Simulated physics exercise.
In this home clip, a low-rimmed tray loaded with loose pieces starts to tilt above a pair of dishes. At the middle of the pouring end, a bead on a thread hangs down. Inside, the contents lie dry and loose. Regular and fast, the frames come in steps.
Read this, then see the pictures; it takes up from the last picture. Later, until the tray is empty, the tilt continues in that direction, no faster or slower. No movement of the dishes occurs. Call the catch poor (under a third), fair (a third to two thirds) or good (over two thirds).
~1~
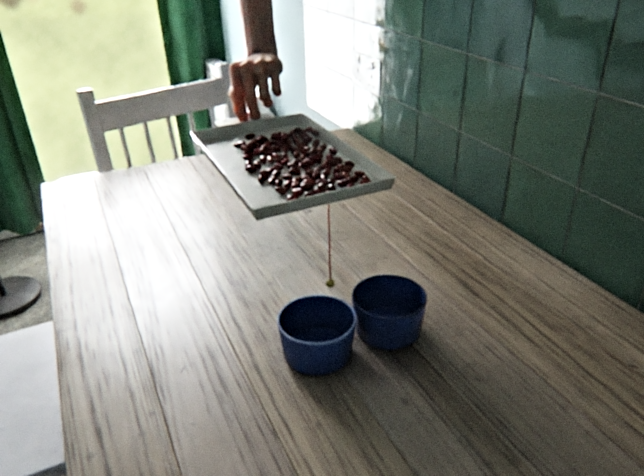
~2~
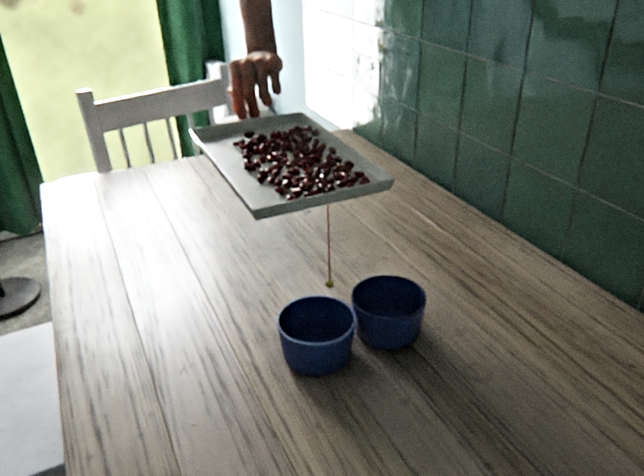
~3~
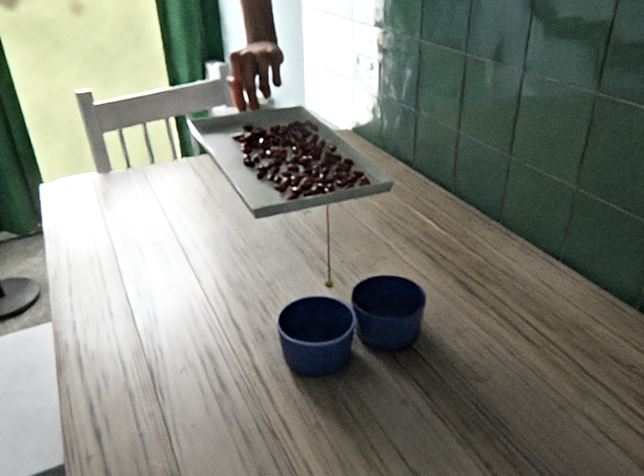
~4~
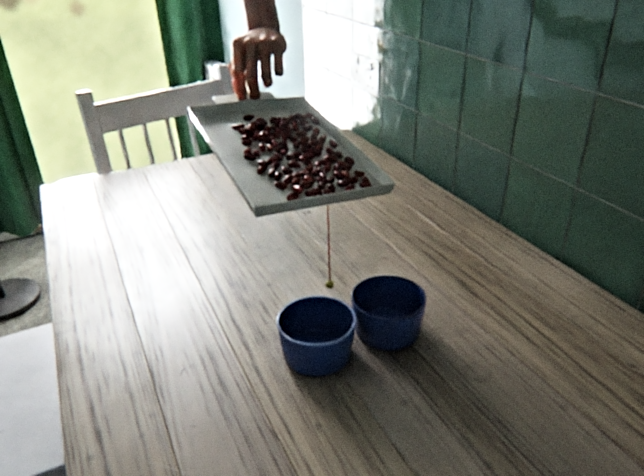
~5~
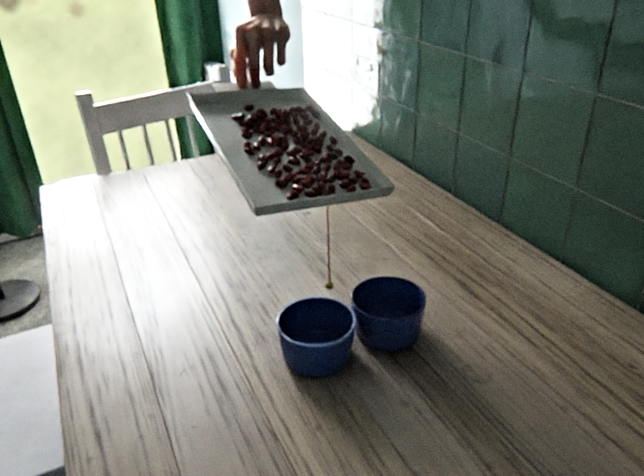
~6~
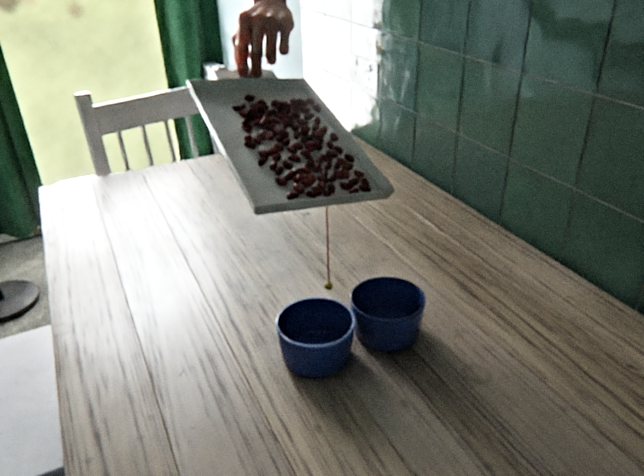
Good - over two thirds is caught.
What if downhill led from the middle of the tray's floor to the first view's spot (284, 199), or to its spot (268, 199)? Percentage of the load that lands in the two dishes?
Around 50 per cent first, around 40 per cent next.
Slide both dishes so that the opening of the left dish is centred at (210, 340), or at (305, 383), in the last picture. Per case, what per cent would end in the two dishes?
About 0 per cent, then about 0 per cent.
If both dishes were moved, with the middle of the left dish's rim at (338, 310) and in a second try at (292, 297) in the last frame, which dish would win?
So at the first spot it's the one placed on the right, and at the second spot it's the one placed on the right.
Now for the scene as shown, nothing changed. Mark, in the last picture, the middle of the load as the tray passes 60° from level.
I'd put it at about (347, 149).
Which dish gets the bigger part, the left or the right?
Result - fuller dish: Right-side dish.
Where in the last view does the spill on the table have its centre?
Middle in the last view: Roughly (443, 297).
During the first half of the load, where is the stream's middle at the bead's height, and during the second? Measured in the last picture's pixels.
The leading part at (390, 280), the rest of it at (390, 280).
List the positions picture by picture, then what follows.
In the first frame, corners of the pouring end (256, 207) and (392, 177), level; middle of the load (303, 158), kidney beans; left dish (334, 355); right dish (408, 330); bead on its thread (330, 283).
In the second frame, corners of the pouring end (255, 207) and (391, 178), level; middle of the load (303, 157).
In the third frame, corners of the pouring end (255, 206) and (391, 179), tipped barely, lowest at the right corner; middle of the load (302, 154).
In the fourth frame, corners of the pouring end (256, 205) and (392, 182), tipped a little, lowest at the right corner; middle of the load (303, 149).
In the fifth frame, corners of the pouring end (257, 204) and (392, 185), tipped a little, lowest at the right corner; middle of the load (303, 144).
In the sixth frame, corners of the pouring end (257, 203) and (391, 188), tipped clearly, lowest at the right corner; middle of the load (304, 140); left dish (333, 358); right dish (407, 332).
Just after the last frame, tray tipped steeply; almost all on the tray; just a few in the air.
A moment on, tray tipped right over; roughly half on the tray; just a few in the left dish; about a tenth in the right dish; just a few outside both; roughly a third in the air.
Further on, tray tipped past a quarter turn; just a few in the left dish; the larger part in the right dish; roughly a quarter outside both.
When it is over, tray tipped past a quarter turn; just a few in the left dish; the larger part in the right dish; roughly a quarter outside both.
